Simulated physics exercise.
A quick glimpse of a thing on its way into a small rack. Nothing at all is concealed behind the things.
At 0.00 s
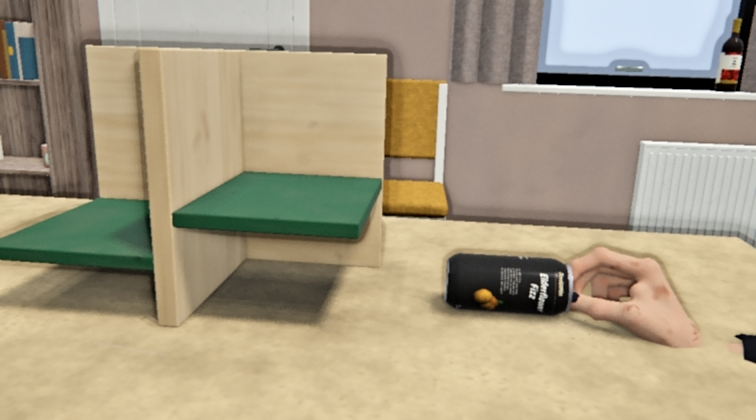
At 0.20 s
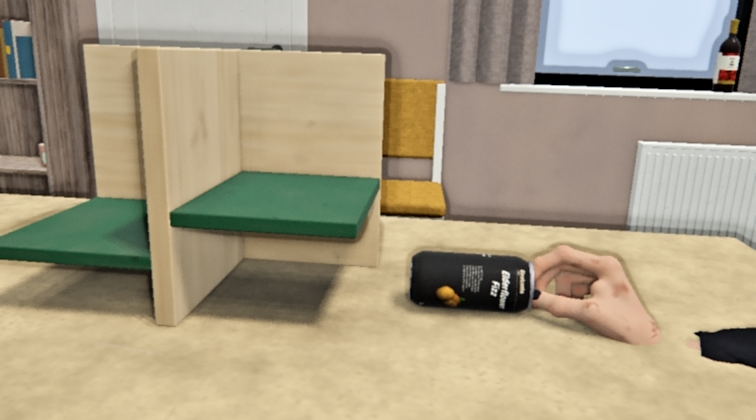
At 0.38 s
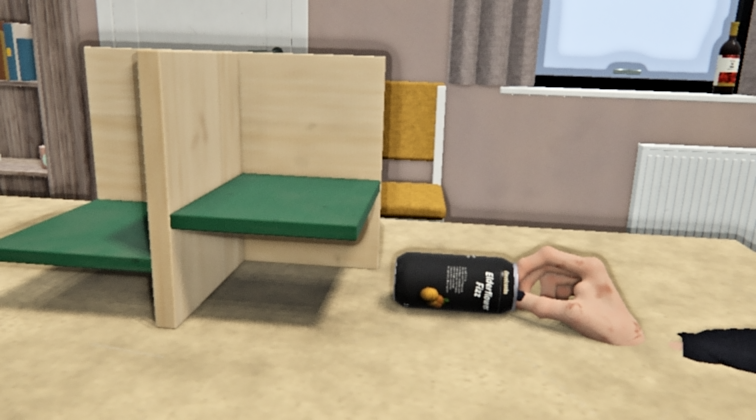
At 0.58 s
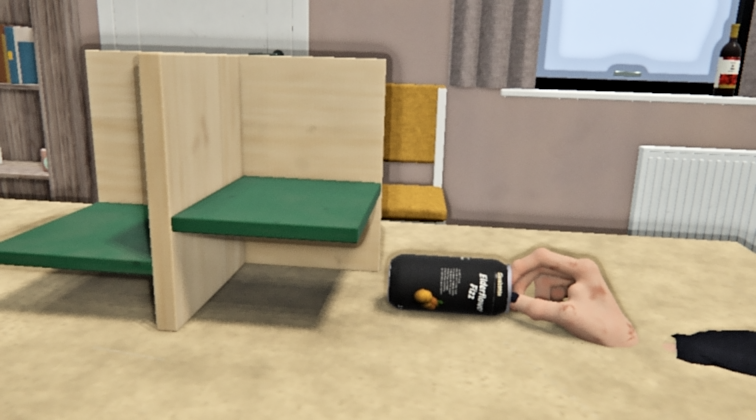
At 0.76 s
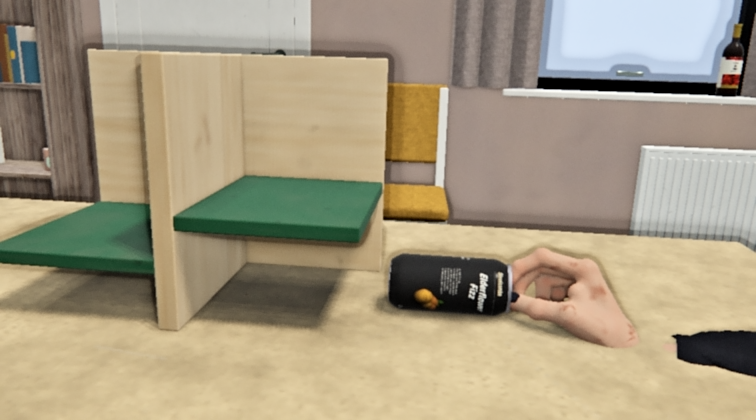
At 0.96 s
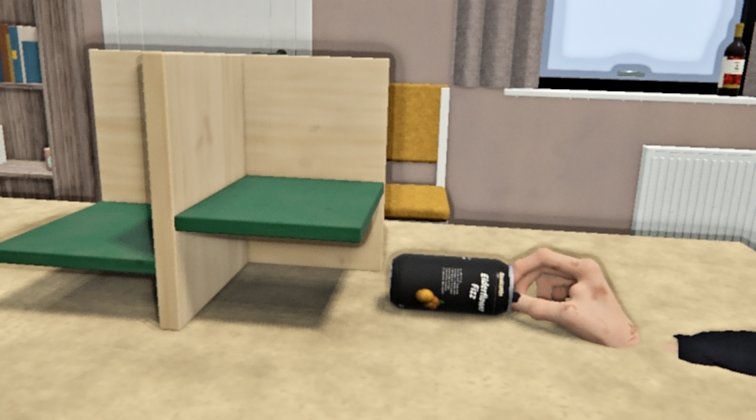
A black can lying on its side, held at its right end by a pale hand, sits on a beige tabletop seen from just above its surface in a furnished room. To its left stands a pale wooden rack with green shelves, with a mustard chair, window, bottle and white radiator behind. The hand slides the can left toward the rack, slowing until both are nearly still, while the view barely shifts.
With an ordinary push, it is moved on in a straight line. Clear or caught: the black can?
The black can goes under.
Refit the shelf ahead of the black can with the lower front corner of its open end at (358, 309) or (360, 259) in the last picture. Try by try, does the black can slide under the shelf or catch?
First try it jams, second try it passes under.
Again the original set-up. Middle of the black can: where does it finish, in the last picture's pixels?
Its middle settles around (311, 275) in the last picture.
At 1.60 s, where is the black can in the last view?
Its middle will be near (355, 278).
After 1.32 s, black can sliding up to the opening near (409, 281).
After 1.60 s, black can part of the way in near (356, 278).
At rest (2.2 s), the black can slides in, near (312, 274).
